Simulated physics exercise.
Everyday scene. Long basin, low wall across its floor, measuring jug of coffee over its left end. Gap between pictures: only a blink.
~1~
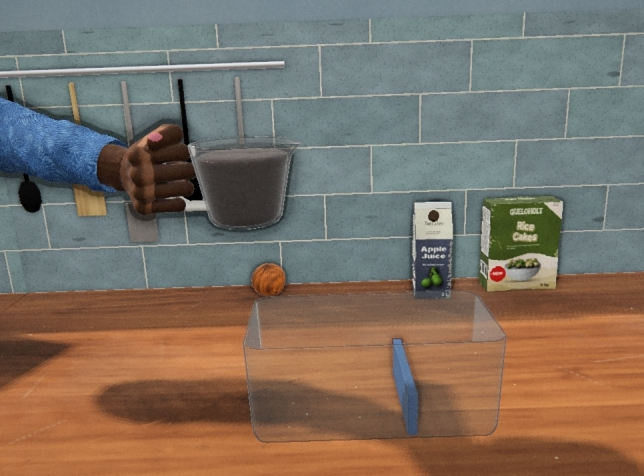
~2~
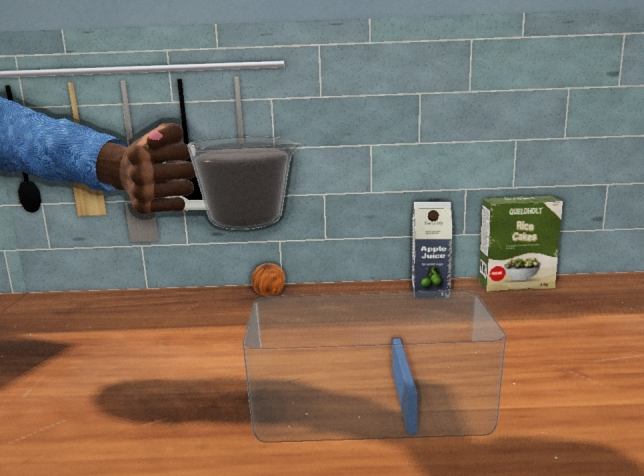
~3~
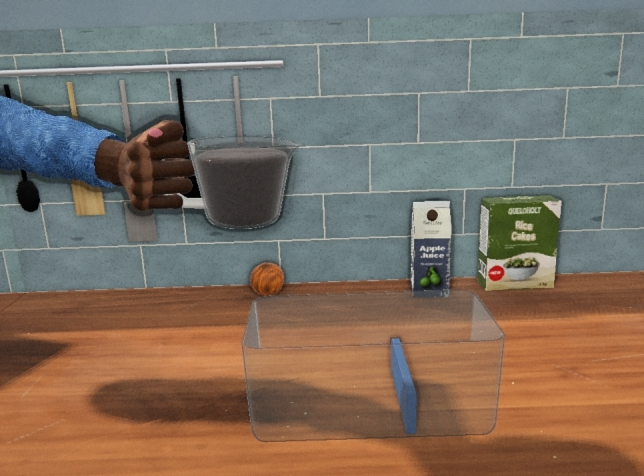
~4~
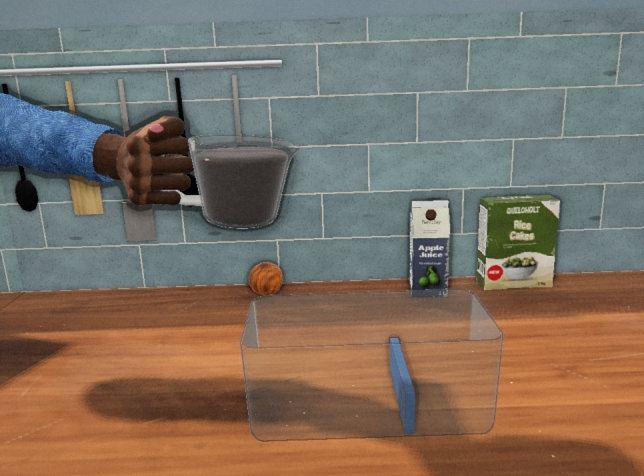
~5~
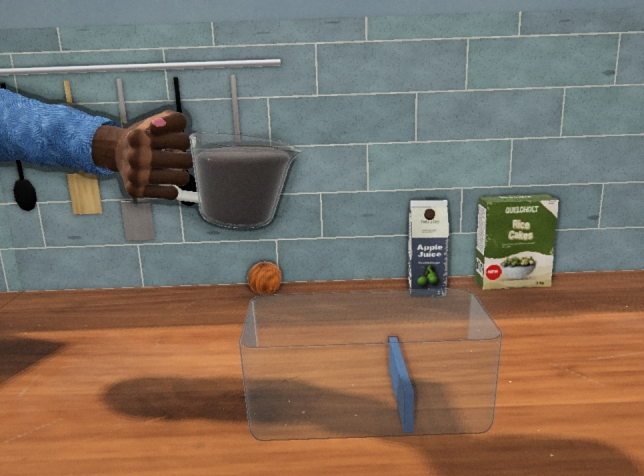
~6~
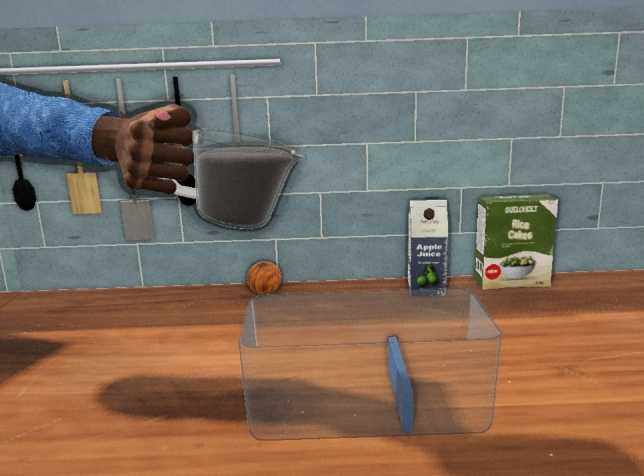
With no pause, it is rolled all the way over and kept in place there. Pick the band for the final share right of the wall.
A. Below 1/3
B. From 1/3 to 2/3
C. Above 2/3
The answer is A.
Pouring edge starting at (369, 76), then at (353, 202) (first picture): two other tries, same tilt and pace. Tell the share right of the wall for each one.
Close to 75 in a hundred, then close to 30 in a hundred.
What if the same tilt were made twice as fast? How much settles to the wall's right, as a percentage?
Result: Roughly 5 %.
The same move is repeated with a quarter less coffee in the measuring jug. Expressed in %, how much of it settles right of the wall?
Close to 5 per cent.
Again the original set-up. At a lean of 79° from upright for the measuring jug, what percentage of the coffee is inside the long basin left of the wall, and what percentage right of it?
Reading: Left some 15 %, right some 0 %.
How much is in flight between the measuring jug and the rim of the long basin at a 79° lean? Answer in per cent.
Roughly 35 percent.
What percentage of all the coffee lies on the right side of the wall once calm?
Share: Roughly 5 %.
A moment on, the measuring jug is tipped on its side and 53 per cent is still to pour, 13 is left of the wall and 0 right of it.
Next, the measuring jug is tipped right over and 2 per cent is still to pour, 85 is left of the wall and 2 right of it.
Then the measuring jug is tipped right over and 0 per cent is still to pour, 94 is left of the wall and 4 right of it.
Later the measuring jug is tipped right over and 0 per cent is still to pour, 94 is left of the wall and 4 right of it.
Finally, 93 per cent lies left of the wall, 4 right of it and 2 outside.
